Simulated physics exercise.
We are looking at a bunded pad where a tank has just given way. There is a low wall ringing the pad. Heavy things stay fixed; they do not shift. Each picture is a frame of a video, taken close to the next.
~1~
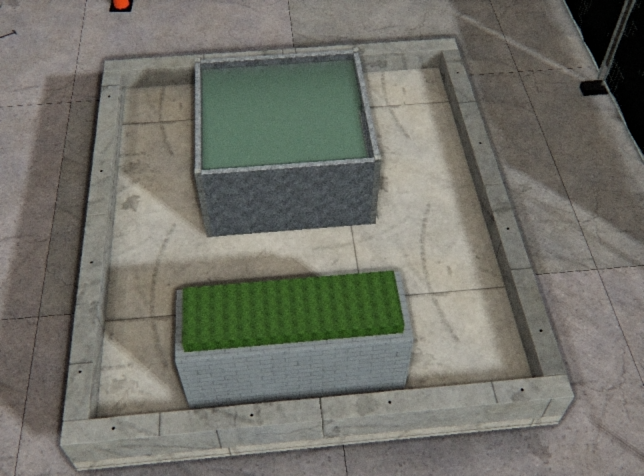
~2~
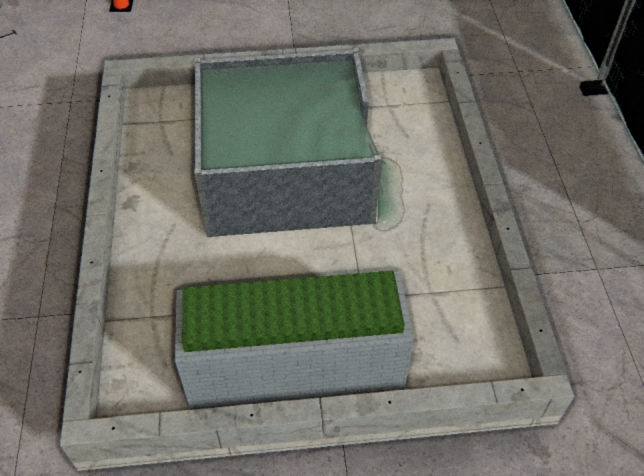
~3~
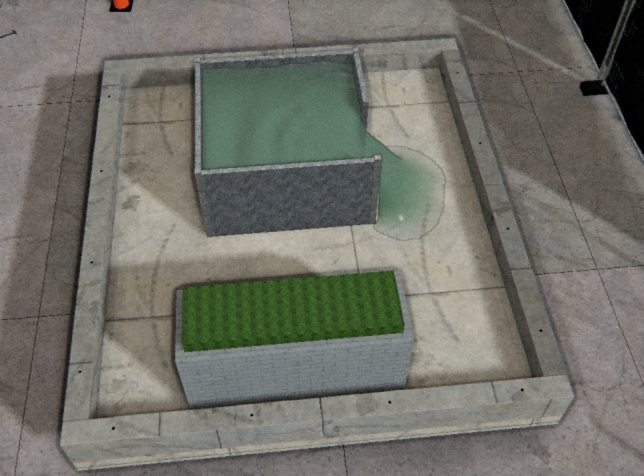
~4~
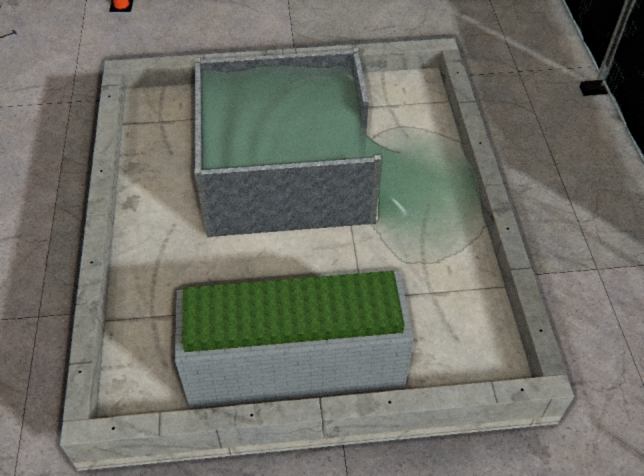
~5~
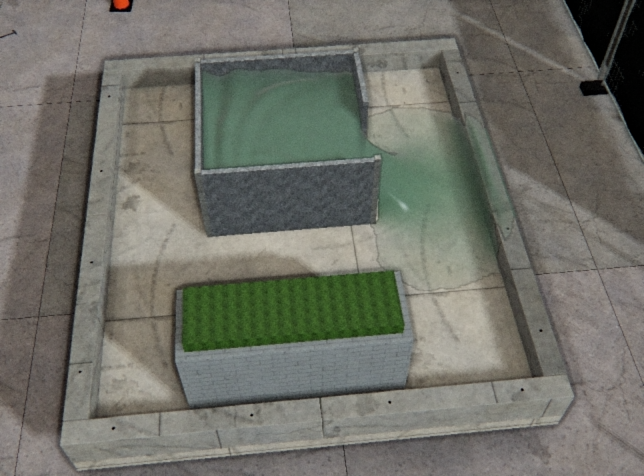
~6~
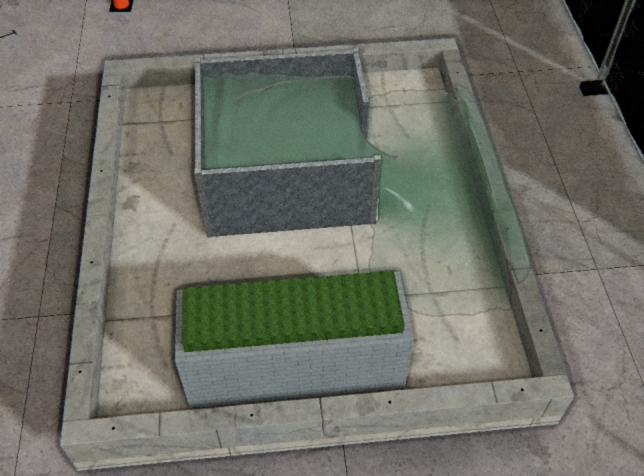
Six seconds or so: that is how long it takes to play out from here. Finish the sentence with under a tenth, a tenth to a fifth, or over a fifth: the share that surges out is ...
The share that surges out is a tenth to a fifth.
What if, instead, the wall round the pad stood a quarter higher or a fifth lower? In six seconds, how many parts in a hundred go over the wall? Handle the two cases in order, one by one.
6 % then 26 %.
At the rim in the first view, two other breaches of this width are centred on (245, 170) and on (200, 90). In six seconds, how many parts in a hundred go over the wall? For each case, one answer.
Case one roughly 6 percent; case two roughly 20 percent.
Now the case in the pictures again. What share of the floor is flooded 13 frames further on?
About 60 in a hundred.
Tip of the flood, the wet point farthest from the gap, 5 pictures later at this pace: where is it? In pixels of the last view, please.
The front tops out at about (521, 391).
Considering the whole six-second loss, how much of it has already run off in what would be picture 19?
By my reckoning, 85 %.
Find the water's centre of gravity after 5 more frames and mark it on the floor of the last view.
I'd put my finger on (334, 184).
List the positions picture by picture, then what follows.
In the first picture, still water in the water tank at (283, 113).
In the second picture, water pours out at (366, 169) and has run to (382, 161).
In the third picture, the front is at (433, 168), out from the gap at (366, 173).
In the fourth picture, water pours out at (366, 175) and has run to (462, 152).
In the fifth picture, the front is at (497, 267), out from the gap at (366, 176).
In the sixth picture, the front is at (507, 303), out from the gap at (366, 175).
A moment on, water covers 30 % of the floor; the low wall has let 1 % over.
Next, water covers 35 % of the floor; the low wall has let 4 % over.
Then, water covers 55 % of the floor; the low wall has let 14 % over.
Later, water covers 70 % of the floor; the low wall has let 16 % over.
In the end, water covers 80 % of the floor; the low wall has let 16 % over.
